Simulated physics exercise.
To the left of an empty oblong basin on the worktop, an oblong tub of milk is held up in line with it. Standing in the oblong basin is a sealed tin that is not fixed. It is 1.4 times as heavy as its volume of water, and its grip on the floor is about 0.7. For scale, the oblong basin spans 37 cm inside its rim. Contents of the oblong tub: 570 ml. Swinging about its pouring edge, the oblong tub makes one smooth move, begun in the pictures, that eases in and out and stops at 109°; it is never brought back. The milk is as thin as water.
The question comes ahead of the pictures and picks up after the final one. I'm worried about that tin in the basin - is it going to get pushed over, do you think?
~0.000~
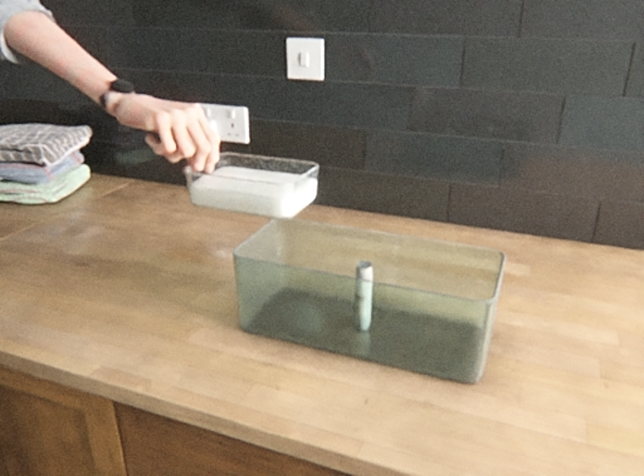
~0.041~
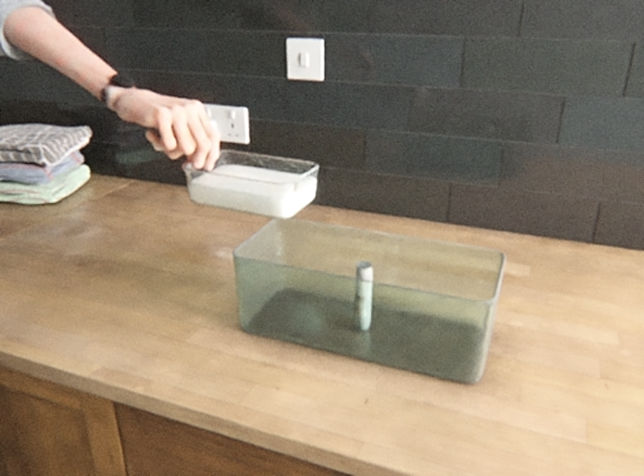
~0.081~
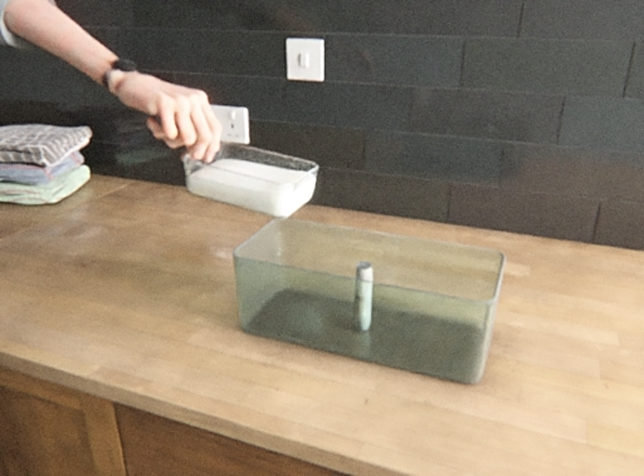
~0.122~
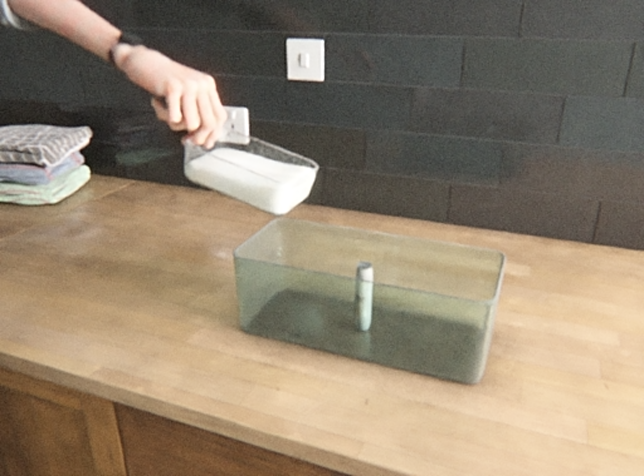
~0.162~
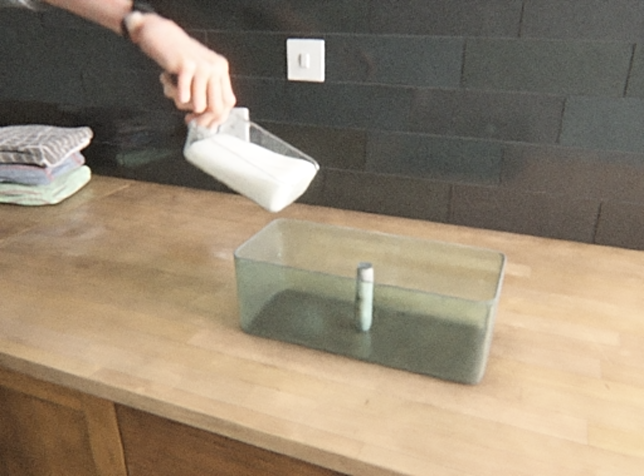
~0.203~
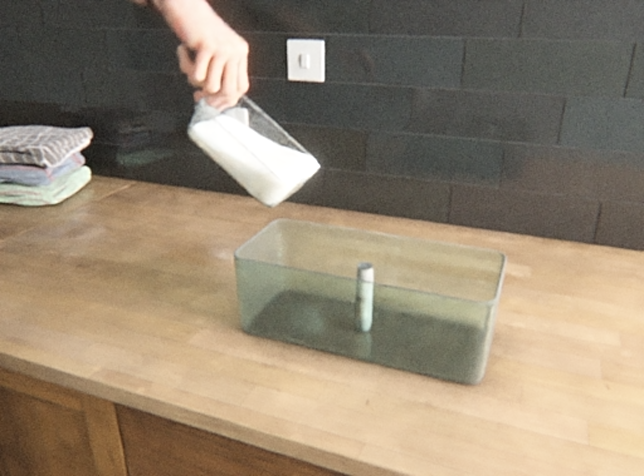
No, it should stay put on its base.
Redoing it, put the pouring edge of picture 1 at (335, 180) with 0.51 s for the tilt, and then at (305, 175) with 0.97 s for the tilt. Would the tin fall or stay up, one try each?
Run one: It does not tip. Run two: It does not tip.
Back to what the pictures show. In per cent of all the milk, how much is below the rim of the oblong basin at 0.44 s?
Roughly 14 per cent.
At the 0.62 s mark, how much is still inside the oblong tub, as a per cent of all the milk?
0 %.
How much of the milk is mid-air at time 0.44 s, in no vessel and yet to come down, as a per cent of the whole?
Estimate: About 70 % of all of it.
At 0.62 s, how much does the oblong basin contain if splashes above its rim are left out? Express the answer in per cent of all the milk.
92 per cent, give or take a little.
Then, 0.44 s in, the tilt is 105° and 17 per cent is still to pour; the tin stands where it began.
Then, 0.62 s in, the tilt is 109° and 0 per cent is still to pour; the tin stands where it began.
Then, 0.81 s in, the tilt is 109° and 0 per cent is still to pour; the tin stands where it began.
Then, 1.01 s in, the tilt is 109° and 1 per cent is still to pour; the tin stands where it began.
Finally, the tin stands where it began.
